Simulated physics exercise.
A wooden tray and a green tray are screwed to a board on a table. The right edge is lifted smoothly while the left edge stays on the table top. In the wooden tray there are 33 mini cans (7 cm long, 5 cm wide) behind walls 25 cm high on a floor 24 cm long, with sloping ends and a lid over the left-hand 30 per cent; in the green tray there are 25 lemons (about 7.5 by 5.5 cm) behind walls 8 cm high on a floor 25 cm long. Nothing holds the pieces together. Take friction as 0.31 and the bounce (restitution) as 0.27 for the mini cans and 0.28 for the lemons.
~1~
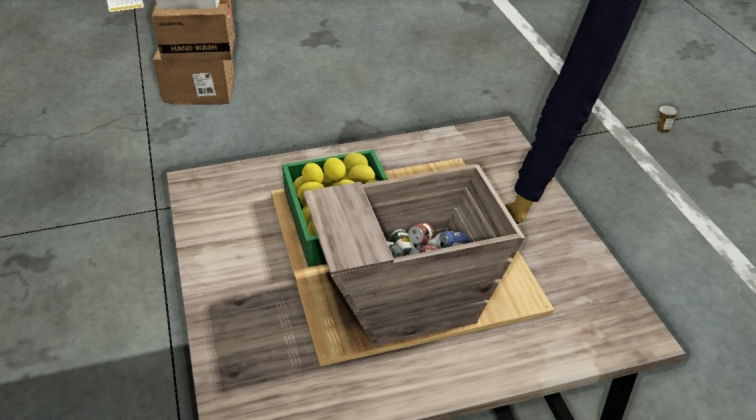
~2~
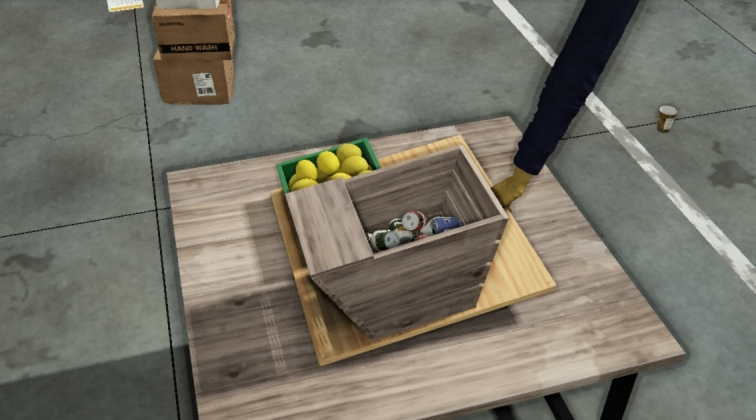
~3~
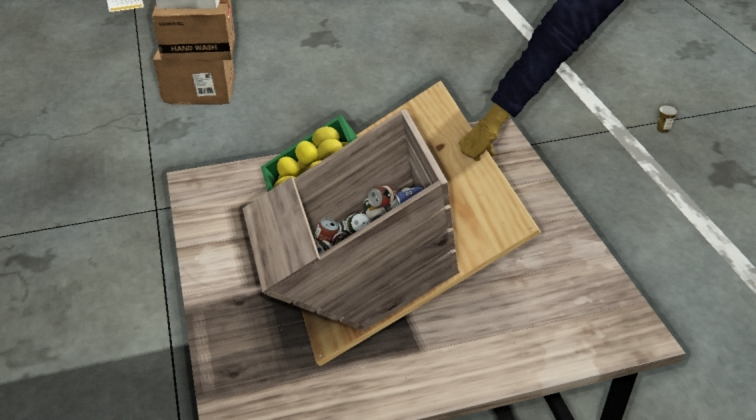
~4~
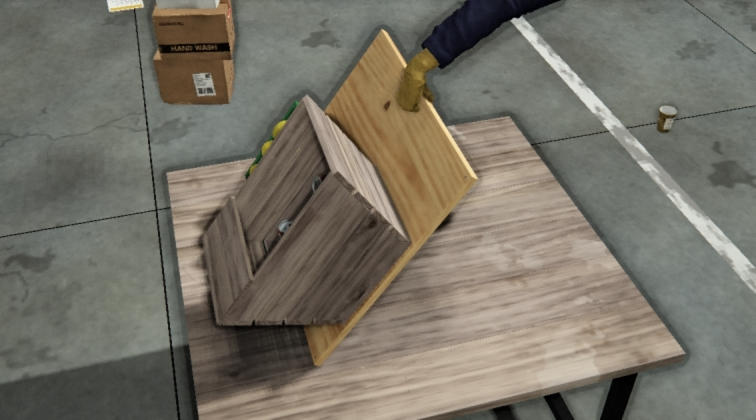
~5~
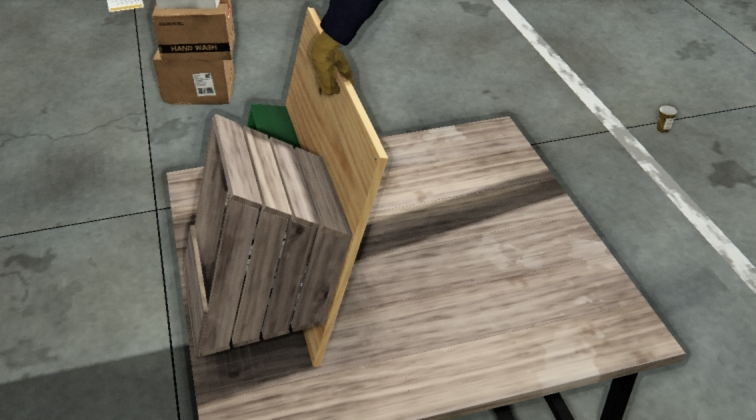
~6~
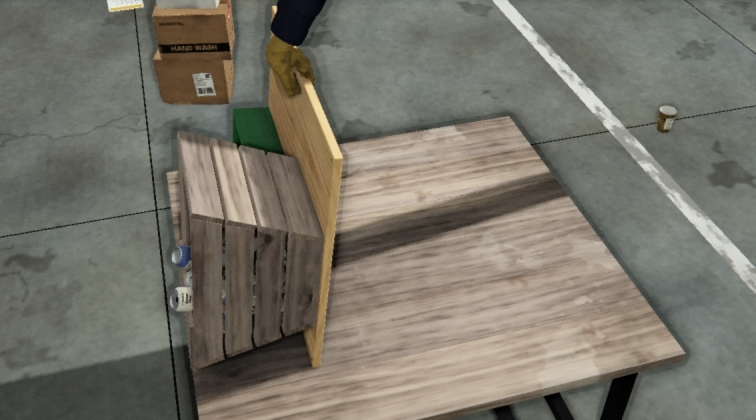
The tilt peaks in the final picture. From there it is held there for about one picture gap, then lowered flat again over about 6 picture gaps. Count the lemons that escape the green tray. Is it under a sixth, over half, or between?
Out of the green tray go over half of the lemons.
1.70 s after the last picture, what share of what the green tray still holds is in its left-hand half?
Some 100 per cent.
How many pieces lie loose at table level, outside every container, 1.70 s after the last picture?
Some 5 pieces.
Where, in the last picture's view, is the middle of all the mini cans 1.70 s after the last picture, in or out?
At about (394, 285).
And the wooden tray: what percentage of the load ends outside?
Wooden tray 10 per cent.
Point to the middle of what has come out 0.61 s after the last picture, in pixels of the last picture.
Around (155, 326).
Then, 0.27 s after the last picture, tilt 82°; 2 of 33 out of the wooden tray and 11 of 25 out of the green tray.
Then, 0.61 s after the last picture, tilt 47°; 2 of 33 out of the wooden tray and 16 of 25 out of the green tray.
Then, 1.09 s after the last picture, tilt 0°; 2 of 33 out of the wooden tray and 16 of 25 out of the green tray.
When it is over (1.70 s after the last picture), 2 of 33 out of the wooden tray and 16 of 25 out of the green tray. Asked share, 16 of 25, 64 per cent.
